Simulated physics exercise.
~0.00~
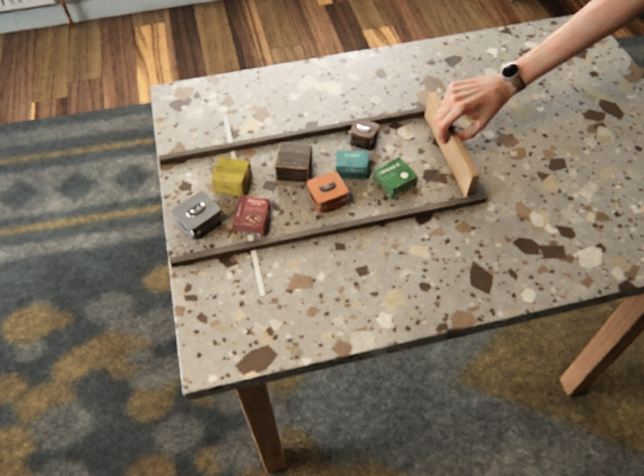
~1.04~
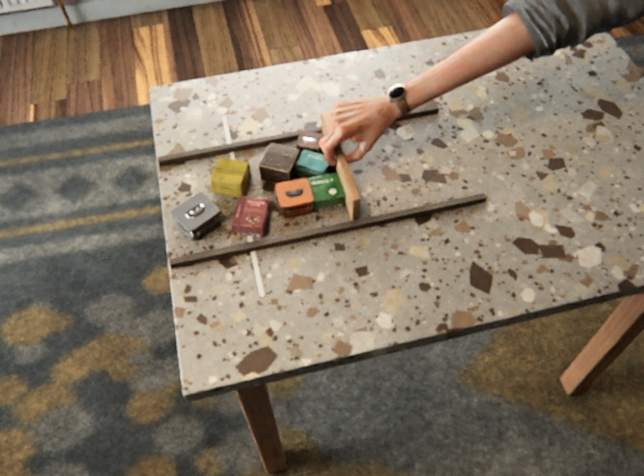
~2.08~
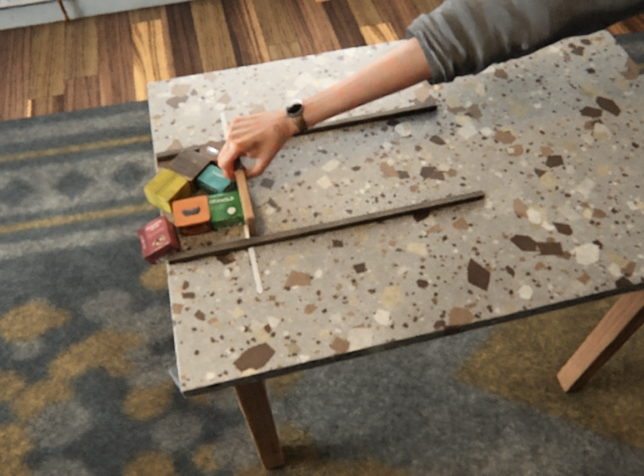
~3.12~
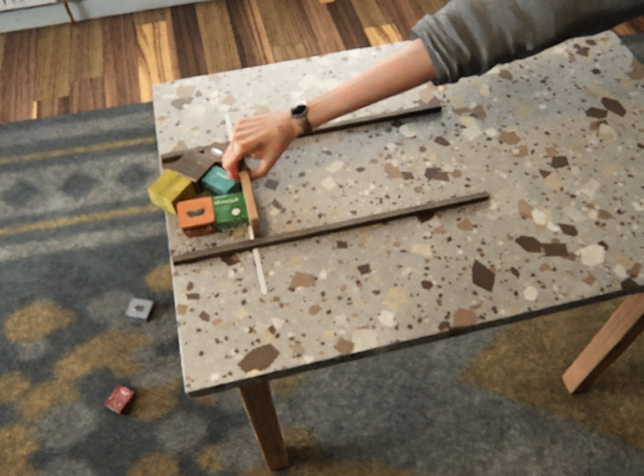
At the start, a hand holds a small wooden board upright at the right of several colourful little boxes scattered between two dark rails on a speckled table. The hand slides the board left, gathering the green, orange, teal and brown boxes together while the grey case, red box and yellow box stay put. It keeps pushing until the board reaches the strip of pale tape, crowding the group against the table's left edge. The red box tips over the edge. In the end, the red box and grey case lie on the patterned rug, while the others remain bunched at the edge, the yellow one jutting out.
